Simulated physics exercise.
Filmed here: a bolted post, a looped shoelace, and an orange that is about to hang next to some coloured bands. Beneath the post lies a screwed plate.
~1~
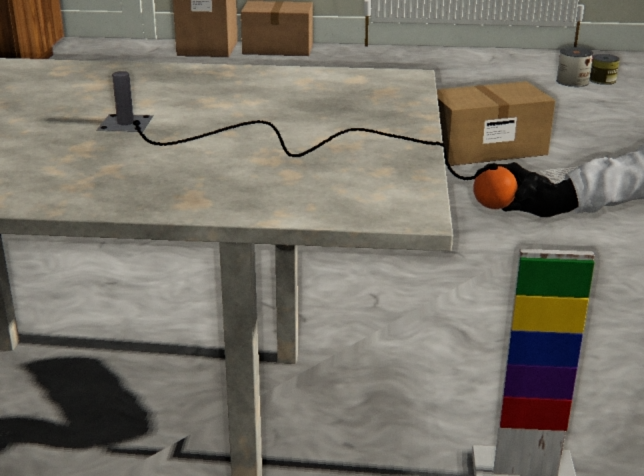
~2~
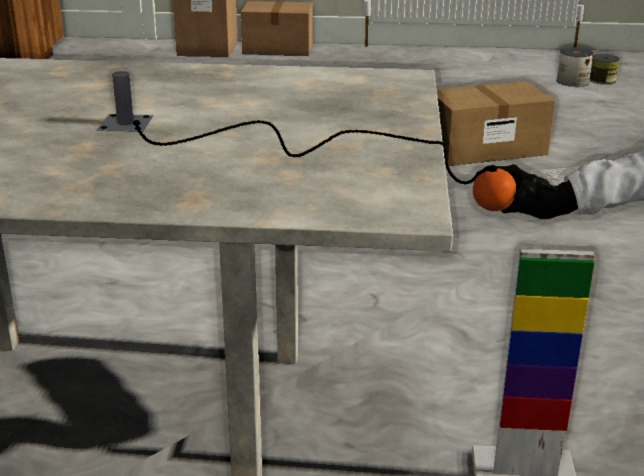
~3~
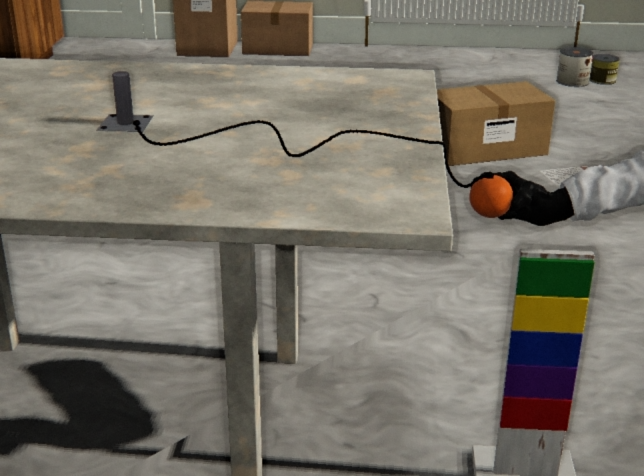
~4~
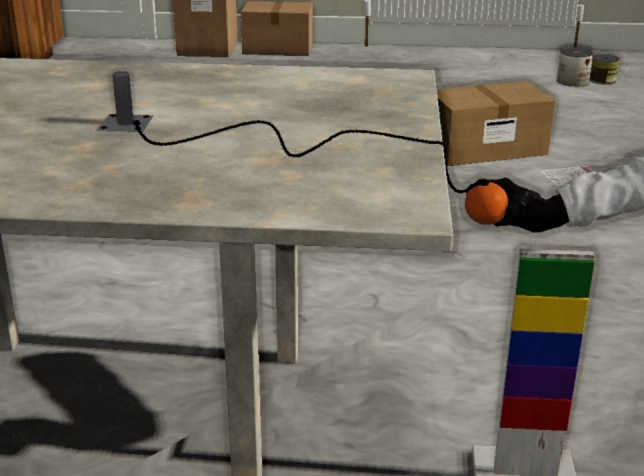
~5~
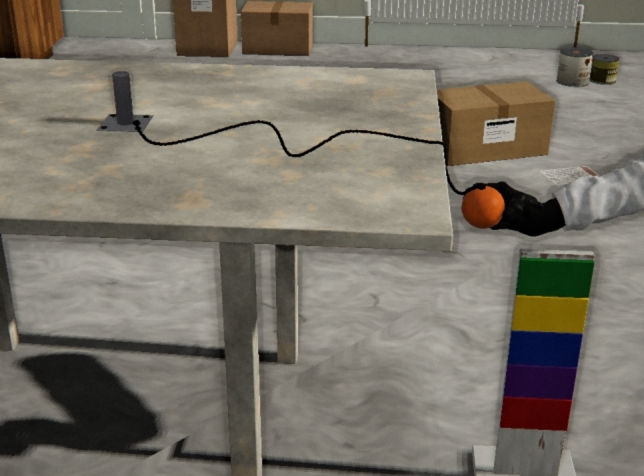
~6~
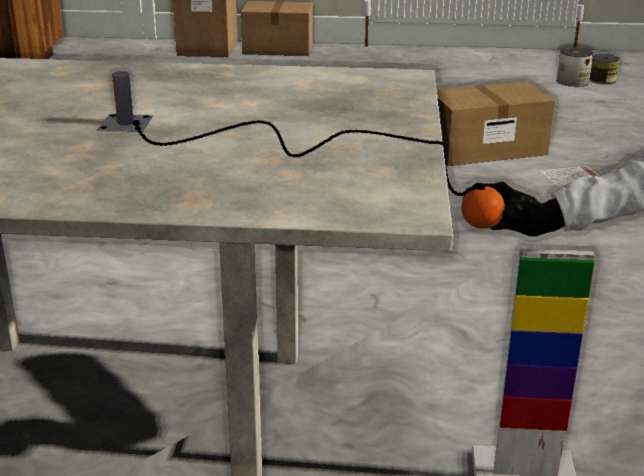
A gloved hand held an orange ball on a dark cord just past the table's right edge and lowered it slightly, drifting a little left, while the wavy cord on the tabletop stayed still.
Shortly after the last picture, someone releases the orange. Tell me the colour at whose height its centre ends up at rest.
It ends up level with purple.
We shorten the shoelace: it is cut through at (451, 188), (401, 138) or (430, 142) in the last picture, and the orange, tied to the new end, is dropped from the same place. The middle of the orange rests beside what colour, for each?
Lab note - try 1: Blue; try 2: Green; try 3: Yellow.
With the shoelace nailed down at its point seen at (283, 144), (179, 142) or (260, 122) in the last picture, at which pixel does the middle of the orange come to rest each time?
About (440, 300), (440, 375) and (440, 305).
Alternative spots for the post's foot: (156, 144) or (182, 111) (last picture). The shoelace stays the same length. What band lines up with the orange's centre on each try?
For the first it would be red, for the second red.
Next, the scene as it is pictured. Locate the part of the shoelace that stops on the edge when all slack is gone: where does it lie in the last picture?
The spot located at (315, 148) in the last picture.
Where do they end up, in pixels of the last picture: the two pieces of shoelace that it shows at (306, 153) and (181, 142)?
First point (432, 132), second point (225, 125).
A little later, orange near (425, 330); level with blue.
Next, orange near (422, 342); level with purple.
When it is over, orange near (421, 350); level with purple. Its middle rests at the purple band.
